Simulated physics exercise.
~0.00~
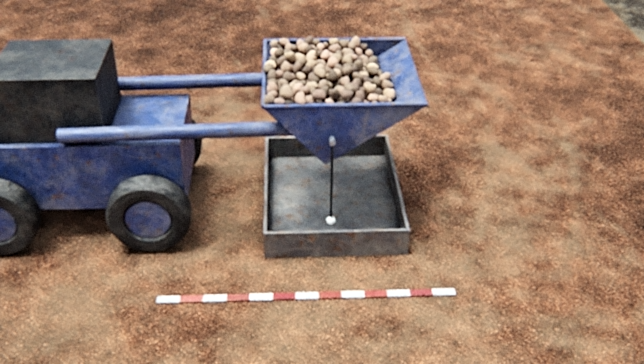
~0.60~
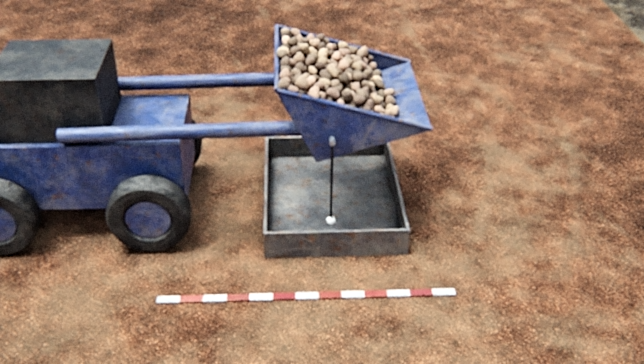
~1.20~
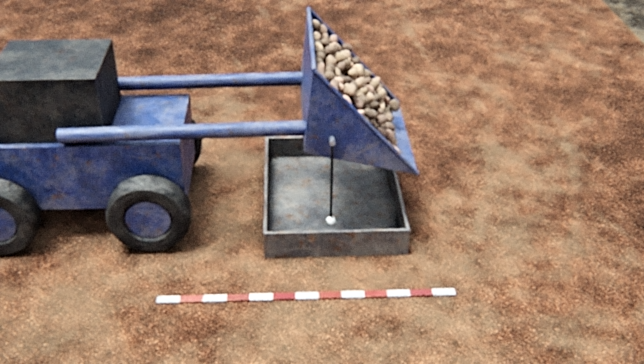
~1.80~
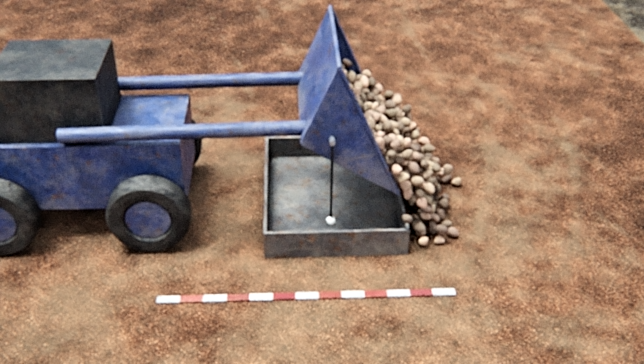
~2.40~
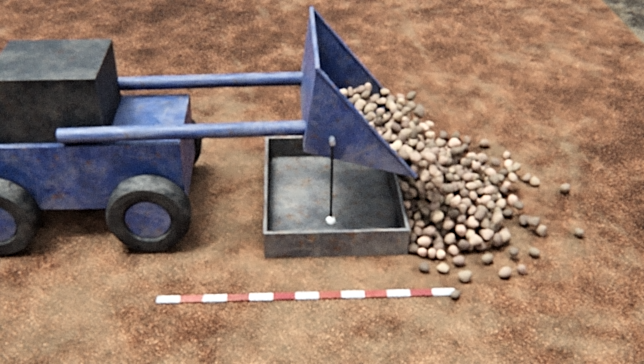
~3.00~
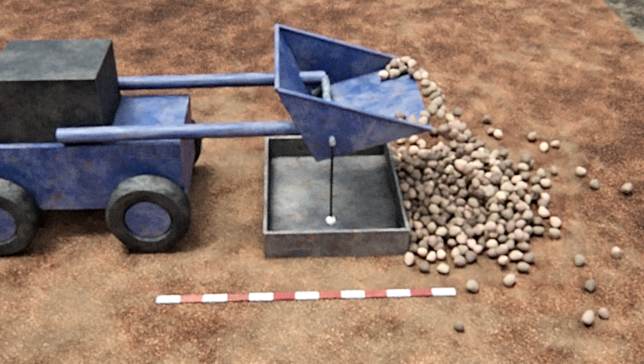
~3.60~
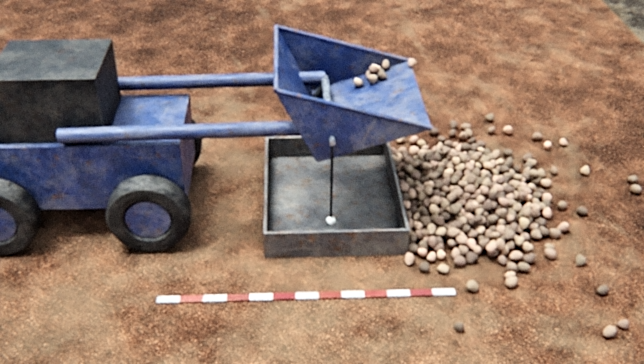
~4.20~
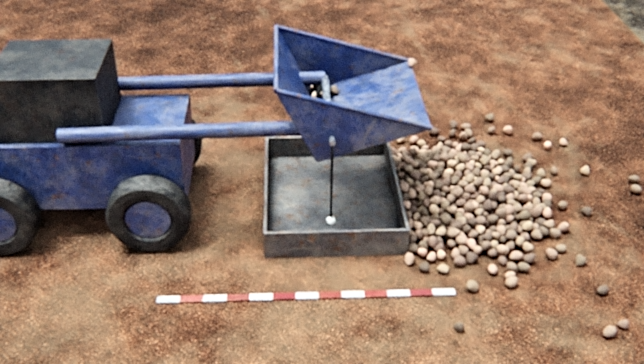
On a patch of rough reddish-brown ground, seen from above and to one side, a blue loader with a dark block on its body stands at left. Its two arms hold a blue bucket heaped with rounded brown and grey stones over an open dark tray, behind a red-and-white striped staff. The bucket tips steeply to the right, and the stones slide over its lip, landing beyond the tray's right side. The bucket then tilts partway back as the last stones tumble out. It ends nearly empty, with a wide pile beside the seemingly empty tray and a few strays farther right.
